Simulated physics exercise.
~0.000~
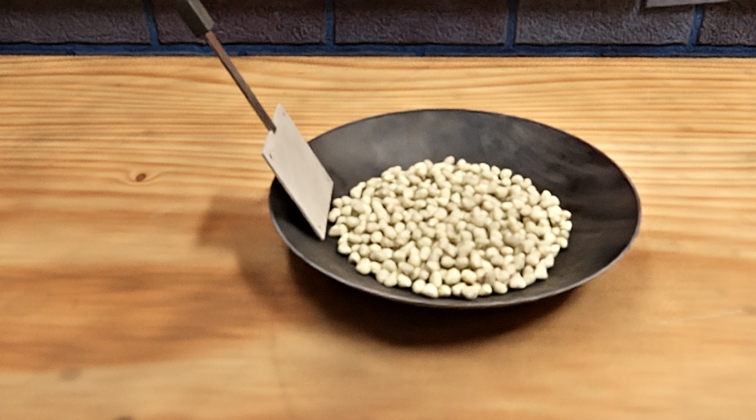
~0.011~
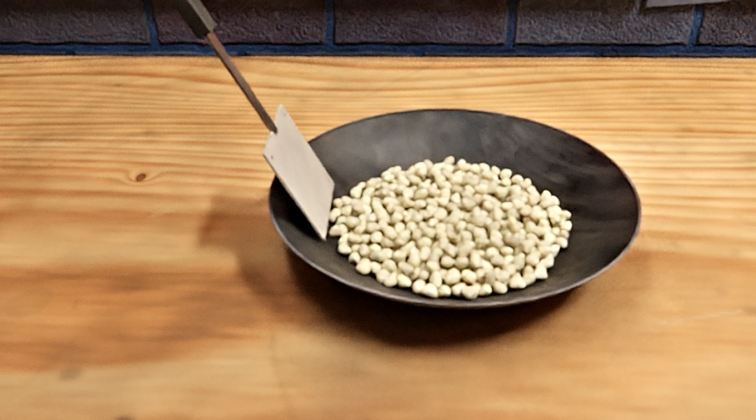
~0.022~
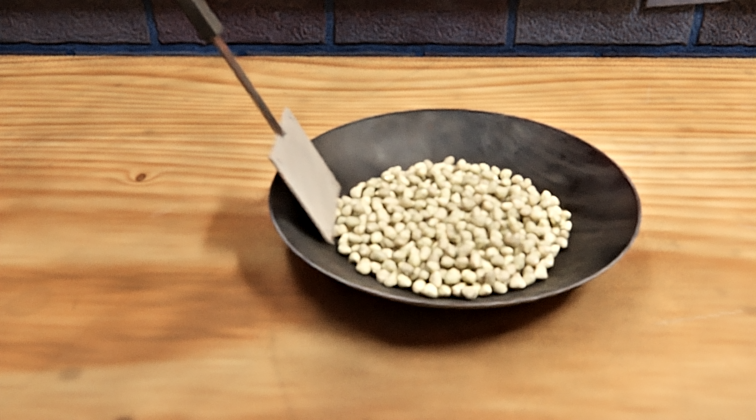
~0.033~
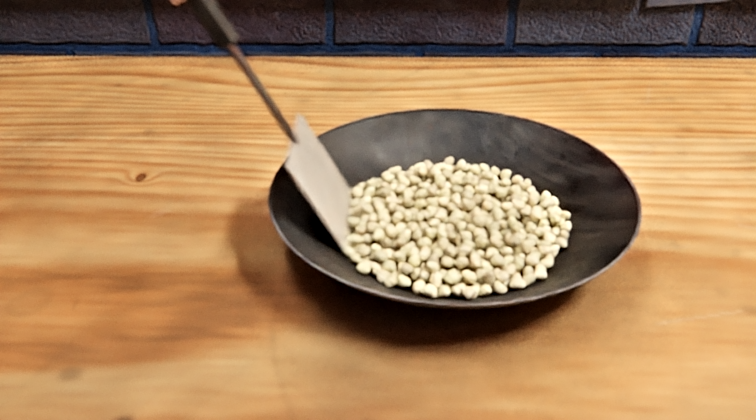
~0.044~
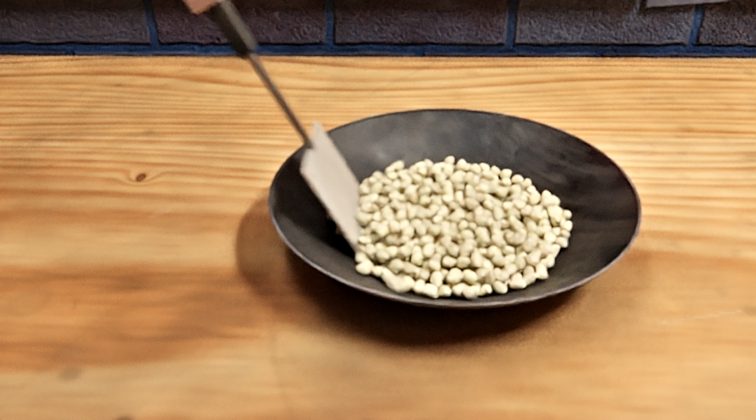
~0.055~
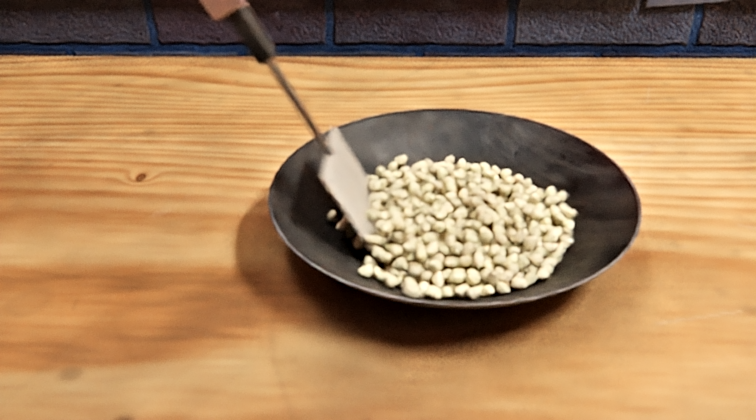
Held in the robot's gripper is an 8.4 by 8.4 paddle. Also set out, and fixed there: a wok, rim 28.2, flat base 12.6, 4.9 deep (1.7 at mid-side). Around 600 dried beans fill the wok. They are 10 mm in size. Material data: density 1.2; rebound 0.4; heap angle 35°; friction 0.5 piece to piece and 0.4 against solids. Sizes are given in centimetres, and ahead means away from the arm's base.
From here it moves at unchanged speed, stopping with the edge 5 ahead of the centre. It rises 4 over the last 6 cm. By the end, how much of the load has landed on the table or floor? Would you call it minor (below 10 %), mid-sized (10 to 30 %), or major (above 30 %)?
I would call it mid-sized.
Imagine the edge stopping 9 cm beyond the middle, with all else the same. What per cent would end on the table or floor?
Then roughly 40 percent would finish on the table or floor.
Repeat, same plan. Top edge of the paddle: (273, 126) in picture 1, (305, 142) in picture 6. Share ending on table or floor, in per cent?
It works out to about 0 %, more or less.
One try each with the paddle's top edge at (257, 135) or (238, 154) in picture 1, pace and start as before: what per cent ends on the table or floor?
About 15% and 10%.
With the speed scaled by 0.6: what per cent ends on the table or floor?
Around 0 percent would finish on the table or floor.
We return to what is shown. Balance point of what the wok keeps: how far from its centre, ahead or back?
Offset: About 5.0 cm, ahead.
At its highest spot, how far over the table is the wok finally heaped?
About 6.0 cm above the table.
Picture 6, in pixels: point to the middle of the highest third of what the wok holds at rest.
Near (575, 211).
After 0.08 s, sloping 62°, highest piece 7 above the table; 601 in the wok.
After 0.11 s, sloping 62°, highest piece 10 above the table; 599 in the wok, 2 on the blade or in flight.
After 0.32 s, sloping 62°, highest piece 8 above the table; 517 in the wok, 68 on the table or floor, 16 on the blade or in flight.
After 1.37 s, sloping 62°, highest piece 6 above the table; 517 in the wok, 84 on the table or floor.
At rest, 517 in the wok, 84 on the table or floor. That is 14 % on the table or floor.
